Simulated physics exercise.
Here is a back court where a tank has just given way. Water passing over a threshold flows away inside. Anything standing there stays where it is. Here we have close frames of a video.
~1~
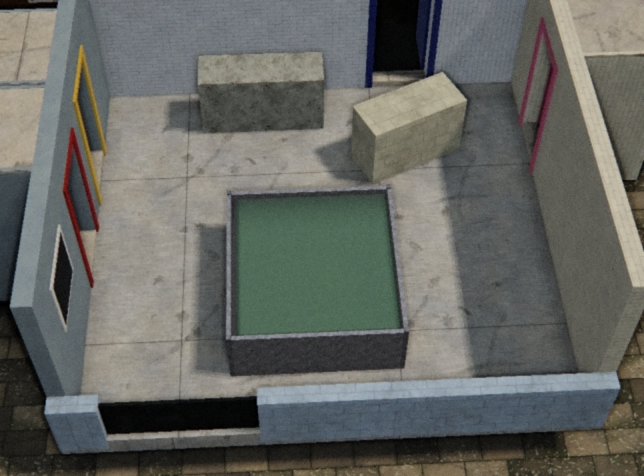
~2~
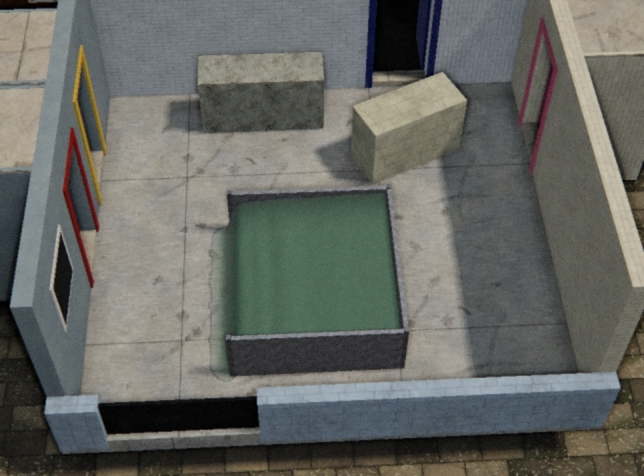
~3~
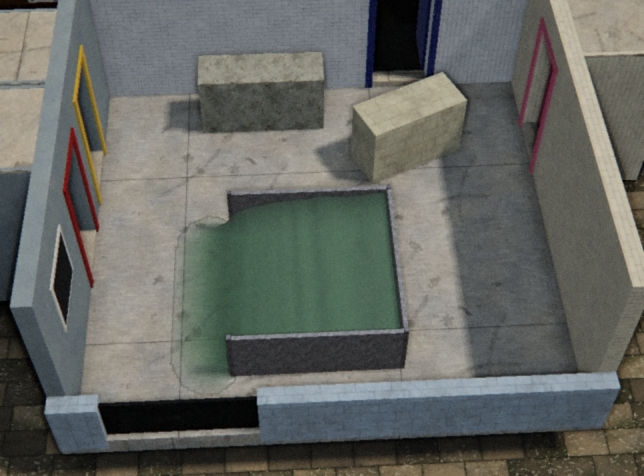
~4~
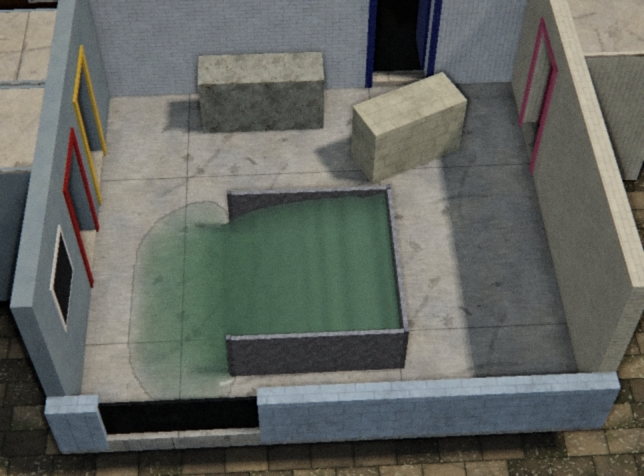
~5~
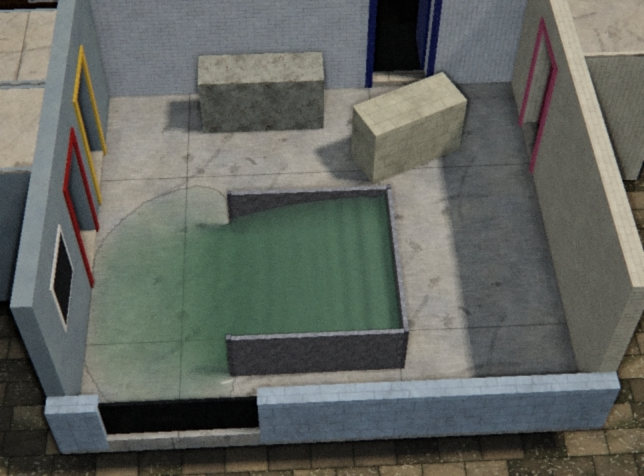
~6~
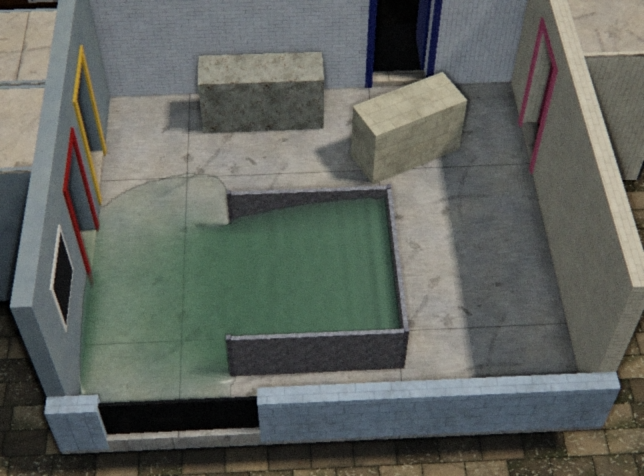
Green water in an open tank poured out through a gap in its left side, spread across the pale courtyard floor, and reached the left wall near the red-framed doorway, while the two blocks stayed still.
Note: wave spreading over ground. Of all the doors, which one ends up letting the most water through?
That would be the red door.
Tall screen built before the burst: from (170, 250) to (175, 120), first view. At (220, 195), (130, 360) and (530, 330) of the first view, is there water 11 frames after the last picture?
Lab note - three points, in order: Flooding; flooding; no flooding.
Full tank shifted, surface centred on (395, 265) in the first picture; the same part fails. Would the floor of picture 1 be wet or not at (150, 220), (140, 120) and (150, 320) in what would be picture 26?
In order: Reached, reached, reached.
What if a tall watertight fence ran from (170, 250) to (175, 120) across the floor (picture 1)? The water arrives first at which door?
My answer is the red door.
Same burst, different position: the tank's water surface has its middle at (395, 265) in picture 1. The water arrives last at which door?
It's the pink one.
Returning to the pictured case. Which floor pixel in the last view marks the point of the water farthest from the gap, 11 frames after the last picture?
Somewhere around (110, 103).
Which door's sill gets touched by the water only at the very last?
Answer: The pink one.
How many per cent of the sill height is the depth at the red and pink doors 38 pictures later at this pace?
Approx. 210 % followed by 100 %.
A moment on, water covers 30 % of the floor; blue door not reached, red door a lot in, yellow door wet at the sill, nothing in, pink door not reached.
Next, water covers 30 % of the floor; blue door not reached, red door a lot in, yellow door a trickle in, pink door not reached.
Then, water covers 50 % of the floor; blue door not reached, red door a lot in, yellow door some in, pink door not reached.
Later, water covers 90 % of the floor; blue door wet at the sill, nothing in, red door a lot in, yellow door some in, pink door wet at the sill, nothing in.
In the end, water covers 100 % of the floor; blue door a trickle in, red door a lot in, yellow door some in, pink door a trickle in; the red door has let in the most.
